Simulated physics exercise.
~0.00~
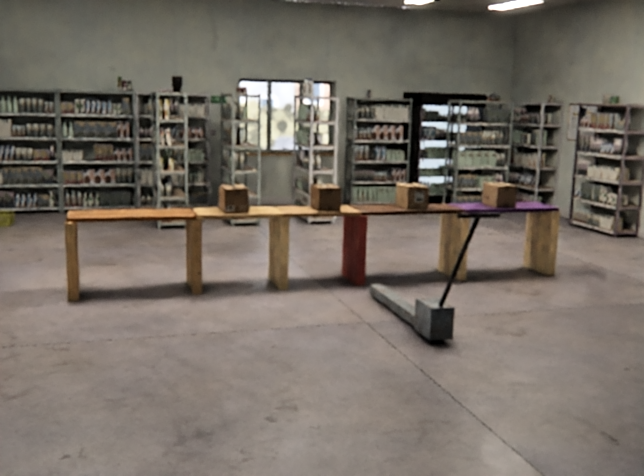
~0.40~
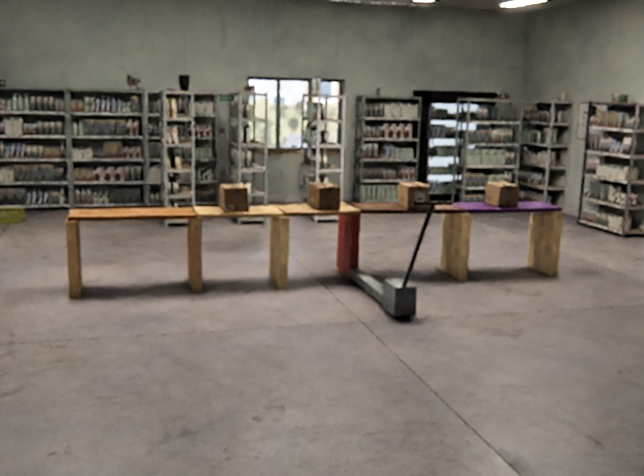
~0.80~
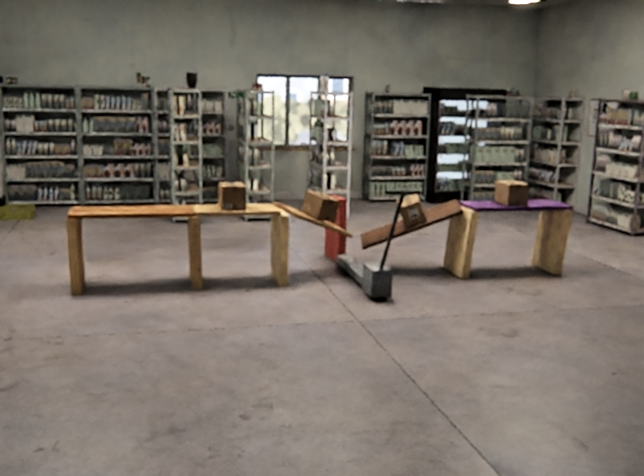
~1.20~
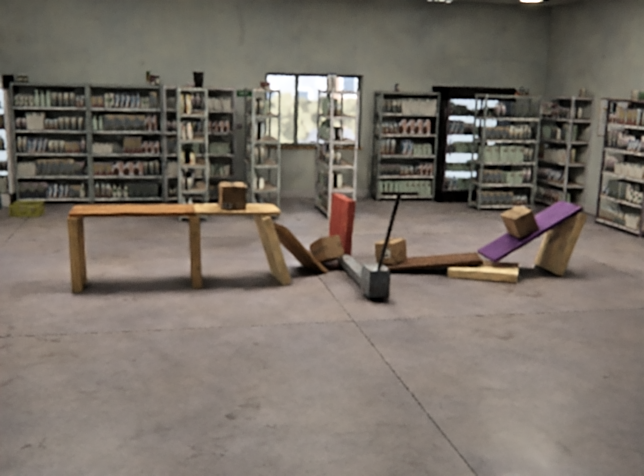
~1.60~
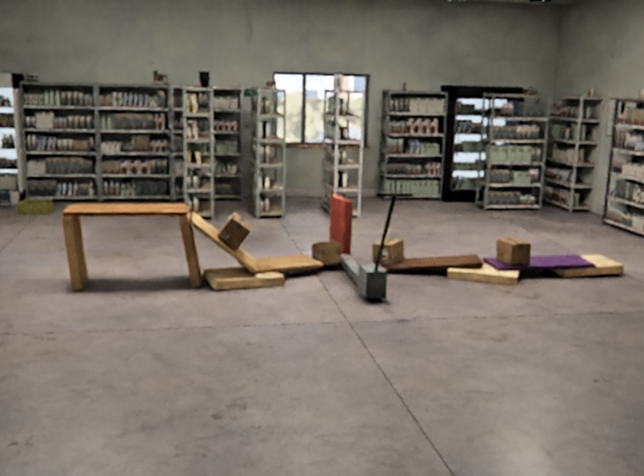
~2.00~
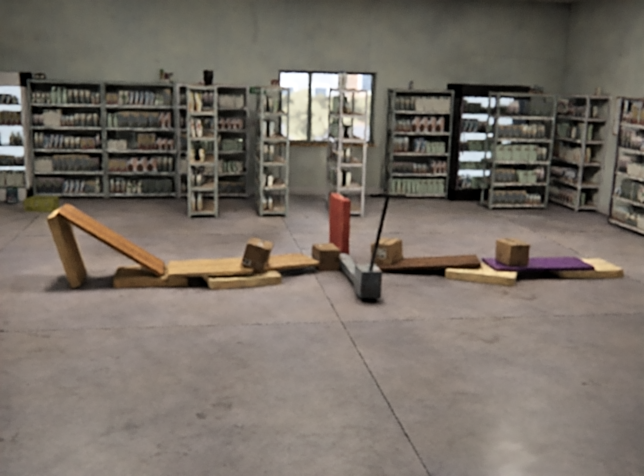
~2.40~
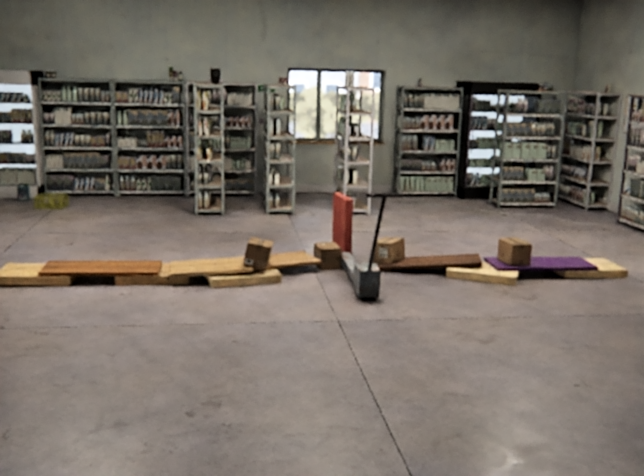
In a storeroom, a low jack pushing back a red upright, plank tables and boxes collapsing either side, only the red upright standing.
